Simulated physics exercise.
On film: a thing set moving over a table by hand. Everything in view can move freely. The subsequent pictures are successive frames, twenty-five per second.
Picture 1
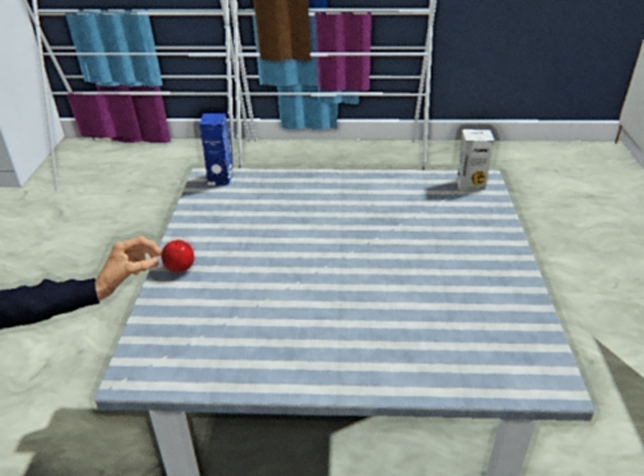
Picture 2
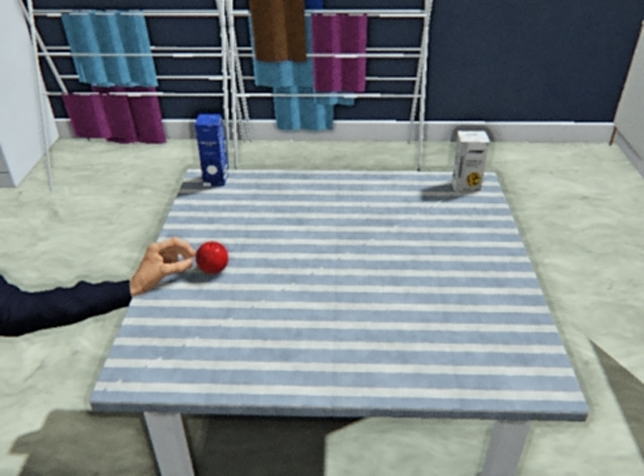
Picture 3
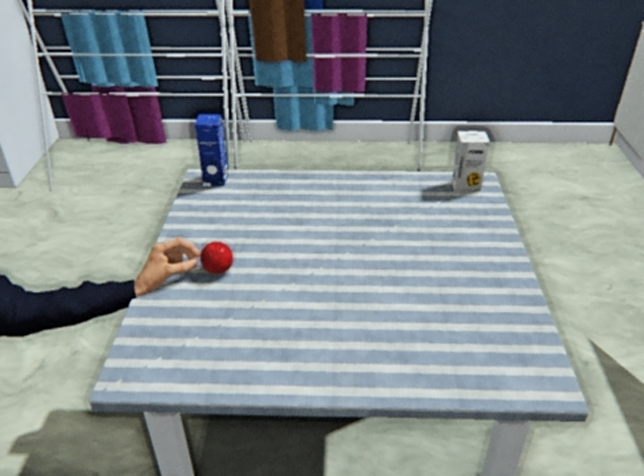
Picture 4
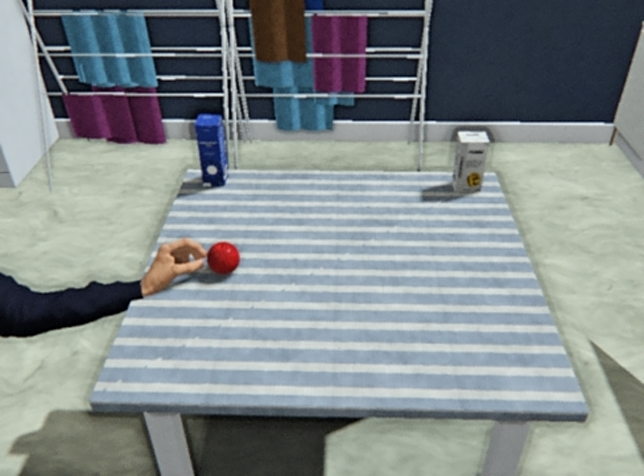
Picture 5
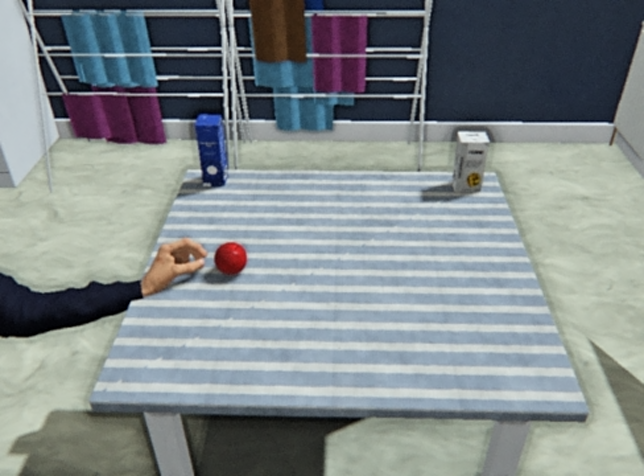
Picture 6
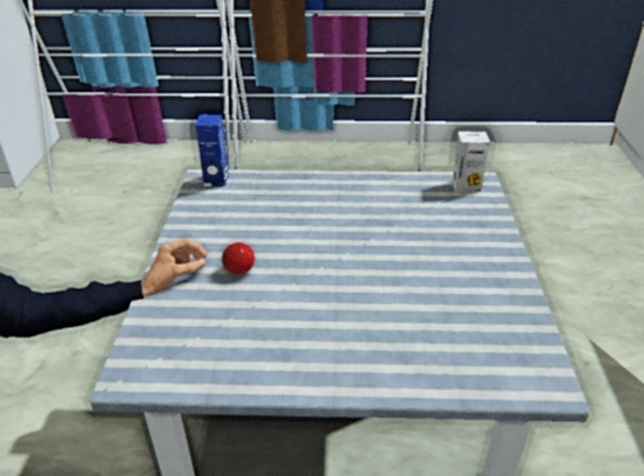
A red apple moved to the right across a striped table as a hand pushed it from the left, then the hand stayed still while the apple rolled slightly farther, away from the fingers.
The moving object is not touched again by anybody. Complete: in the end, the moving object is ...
... on the table.
Then, 0.10 s on from there, red apple shifted about its own width near (254, 259).
Then, 0.30 s on from there, red apple shifted well along near (282, 259).
Then, 0.60 s on from there, red apple shifted well along near (310, 259).
In the end, moved from the start, red apple. At the end, from the last picture's camera, red apple near (322, 260).
